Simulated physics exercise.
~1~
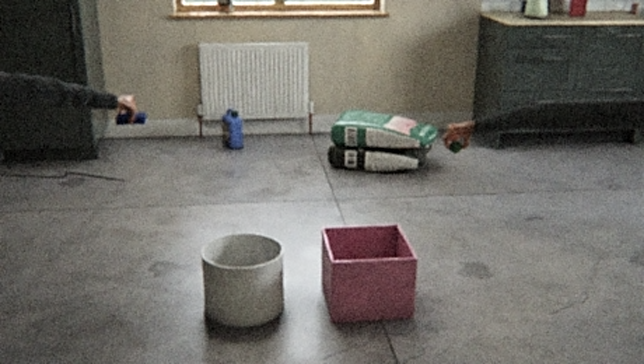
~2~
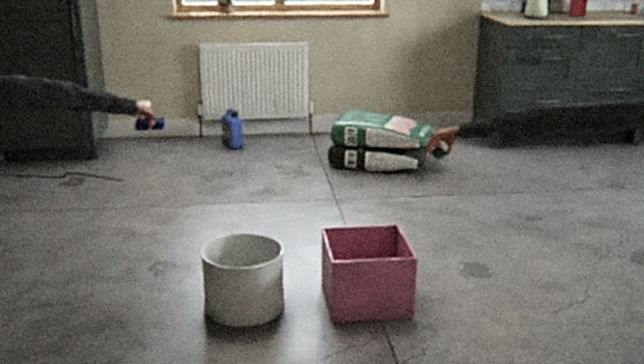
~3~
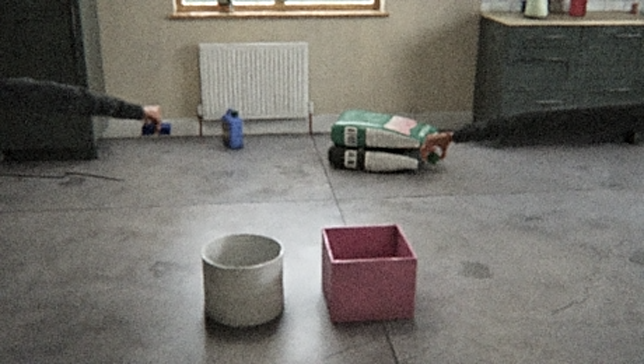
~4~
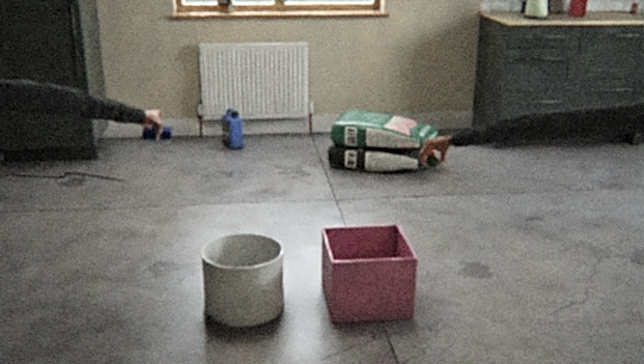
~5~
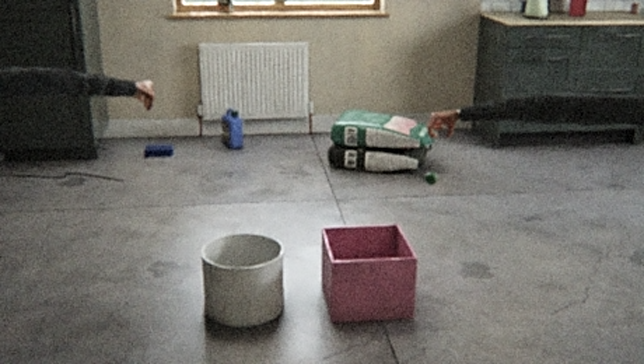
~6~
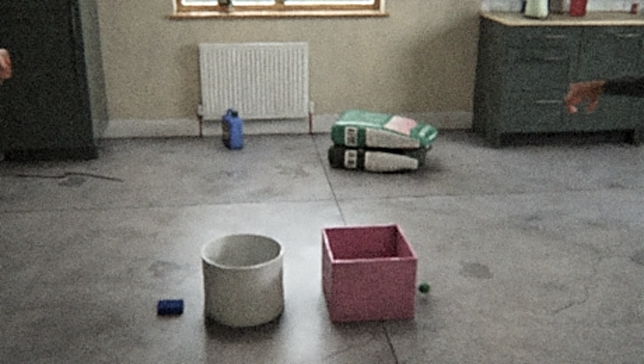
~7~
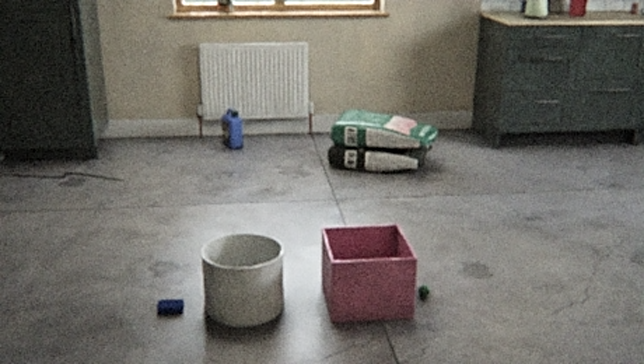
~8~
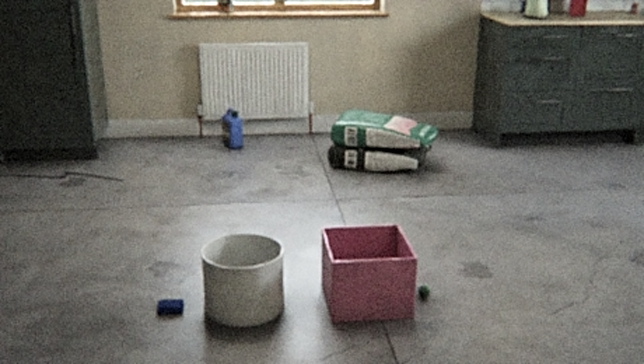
Two hands reaching in from opposite sides let go of a blue sponge on the left and a small green ball on the right, then drew away, and both things missed the round bucket and pink crate, ending up on the floor outside them.
